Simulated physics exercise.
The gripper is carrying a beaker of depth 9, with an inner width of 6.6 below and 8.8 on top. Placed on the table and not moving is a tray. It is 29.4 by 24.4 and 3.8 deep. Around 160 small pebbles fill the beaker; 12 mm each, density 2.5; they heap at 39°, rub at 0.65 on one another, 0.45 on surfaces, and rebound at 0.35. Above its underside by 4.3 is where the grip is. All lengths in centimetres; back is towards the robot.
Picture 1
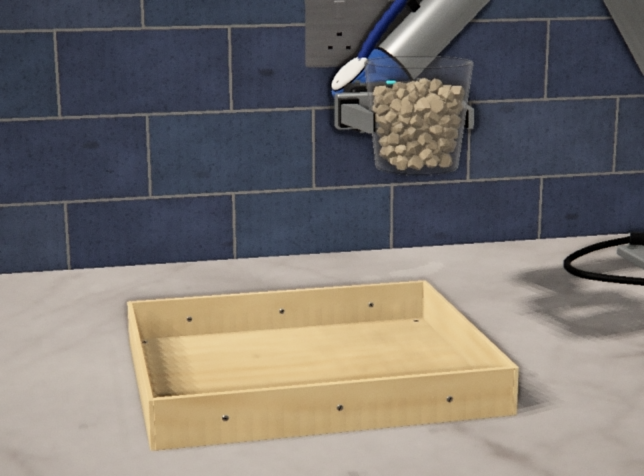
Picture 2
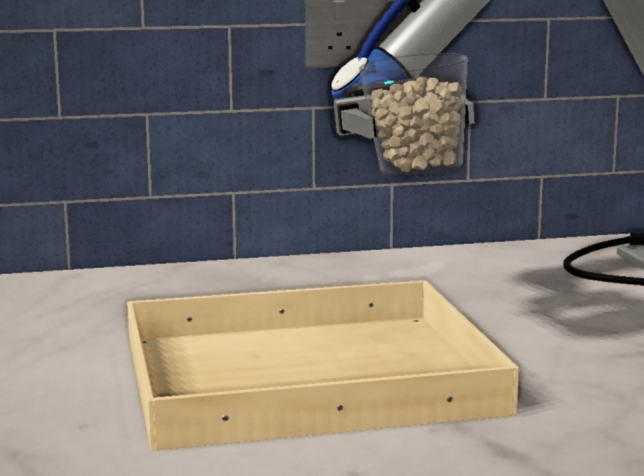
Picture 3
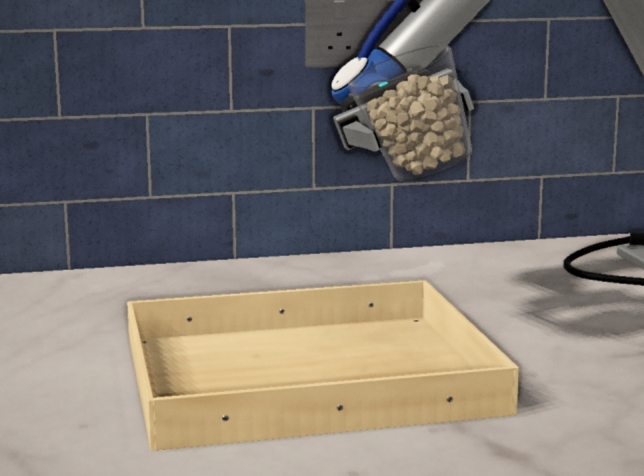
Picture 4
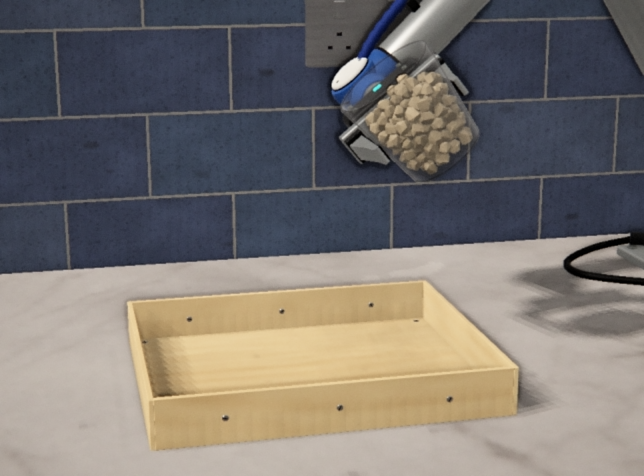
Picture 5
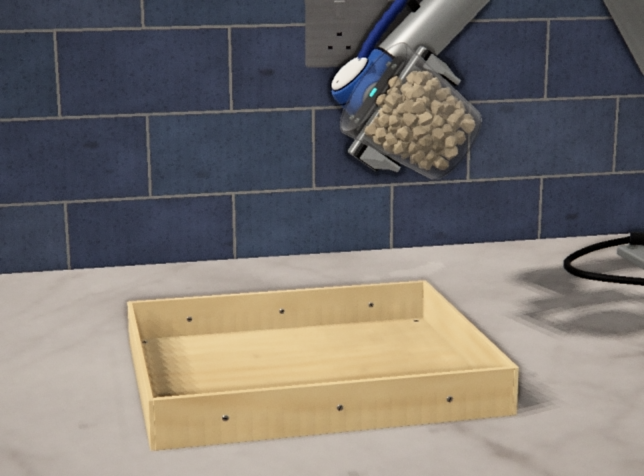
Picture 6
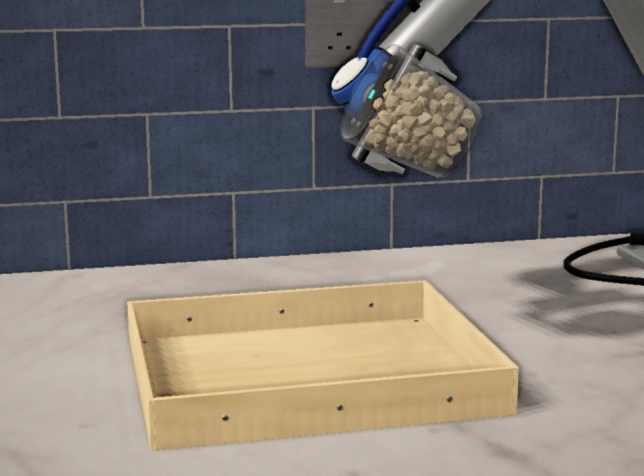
At first, a robot gripper holds a clear container of small tan pebbles upright above an empty wooden tray on a marble-like counter, before a blue tiled wall. The gripper then steadily rotates the container, tilting it well over to one side, while the pebbles stay inside and the tray remains still.
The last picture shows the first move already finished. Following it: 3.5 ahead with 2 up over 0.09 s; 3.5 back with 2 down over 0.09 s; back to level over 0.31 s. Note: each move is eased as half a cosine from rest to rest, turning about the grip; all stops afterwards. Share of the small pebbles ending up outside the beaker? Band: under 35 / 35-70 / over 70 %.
35-70 %.
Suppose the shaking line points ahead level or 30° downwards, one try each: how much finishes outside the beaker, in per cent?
First try some 25 %, second try some 10 %.
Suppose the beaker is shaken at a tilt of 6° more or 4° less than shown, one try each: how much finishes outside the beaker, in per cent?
Roughly 70 and 45 percent.
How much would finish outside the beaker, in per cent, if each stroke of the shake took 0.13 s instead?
20 %.
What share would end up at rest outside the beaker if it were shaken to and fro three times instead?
It would come to around 75 %.
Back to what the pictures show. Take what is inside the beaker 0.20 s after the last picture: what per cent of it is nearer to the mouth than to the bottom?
I'd say close to 90 per cent.
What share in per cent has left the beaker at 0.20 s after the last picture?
About 35 per cent by then.
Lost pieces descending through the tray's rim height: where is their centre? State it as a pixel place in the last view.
Around (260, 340).
Then, 0.20 s on, tilted 60° forward, highest piece 26 above the table; 105 in the beaker, 55 in flight or on a rim.
Then, 0.39 s on, tilted 14° forward, highest piece 27 above the table; 81 in the tray, 76 in the beaker, 3 in flight or on a rim.
Then, 0.69 s on, level, highest piece 26 above the table; 84 in the tray, 76 in the beaker.
Then, 1.74 s on, level, highest piece 26 above the table; 84 in the tray, 76 in the beaker.
In the end, 84 in the tray, 76 in the beaker. That is 52 % outside the beaker.
